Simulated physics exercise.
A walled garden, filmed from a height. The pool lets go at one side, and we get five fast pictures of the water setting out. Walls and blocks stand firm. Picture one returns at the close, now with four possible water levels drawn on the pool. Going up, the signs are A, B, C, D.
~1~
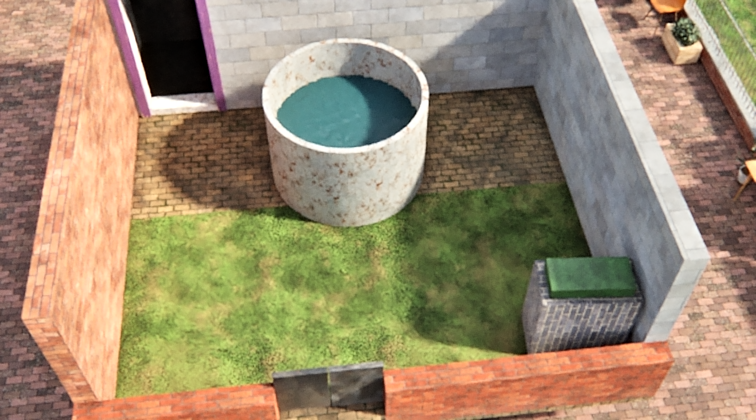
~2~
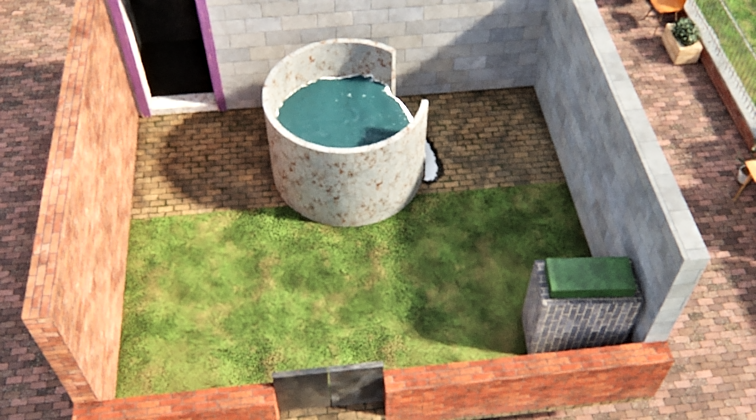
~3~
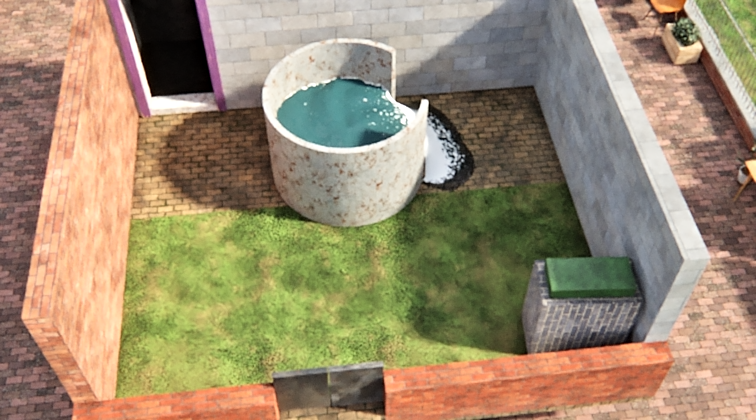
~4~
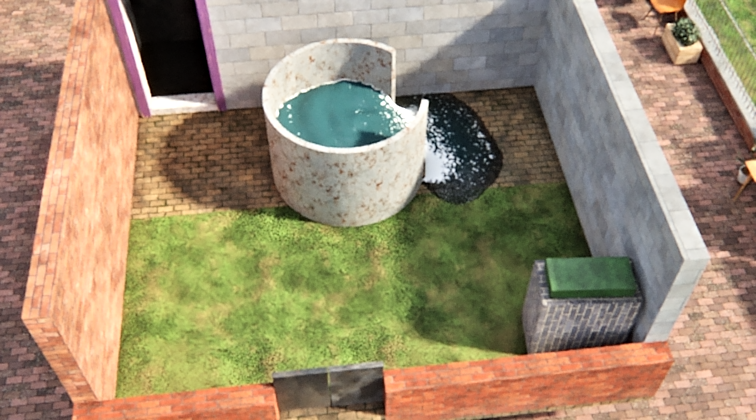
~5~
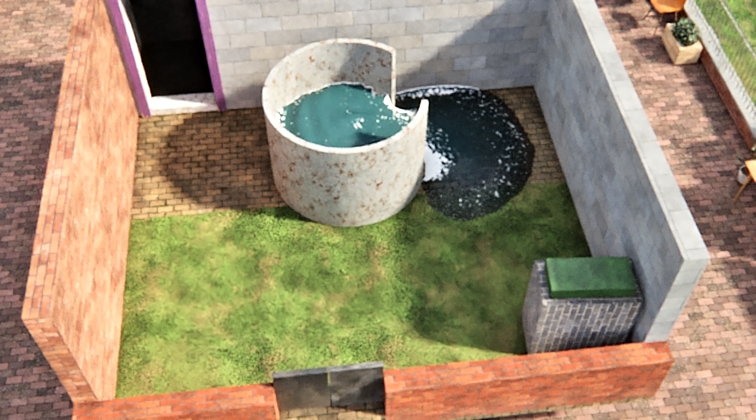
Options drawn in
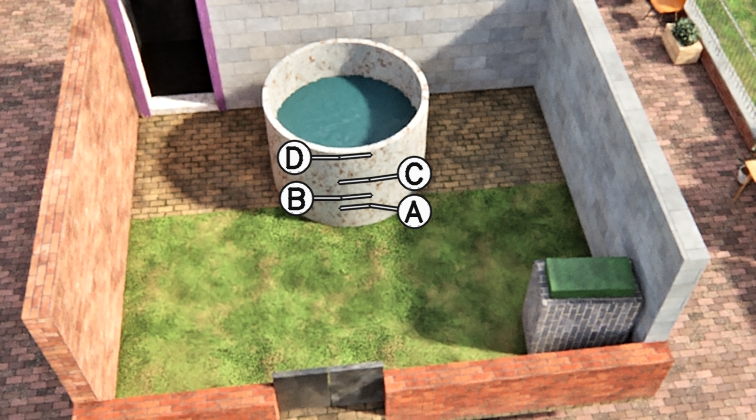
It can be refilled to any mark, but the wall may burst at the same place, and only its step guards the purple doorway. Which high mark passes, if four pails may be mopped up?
The limit is C.
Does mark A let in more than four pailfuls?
No.
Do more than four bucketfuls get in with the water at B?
No, not at all.
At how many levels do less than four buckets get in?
Three.
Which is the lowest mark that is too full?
That would be D.
On the marked copy, A at (355, 206); B at (355, 196); C at (355, 181); D at (354, 156); from the bottom up A, B, C, D.
Choosing A, nothing gets over.
Choosing B, nothing gets over.
Choosing C, nothing gets over.
Choosing D, about 7 bucketfuls get in.
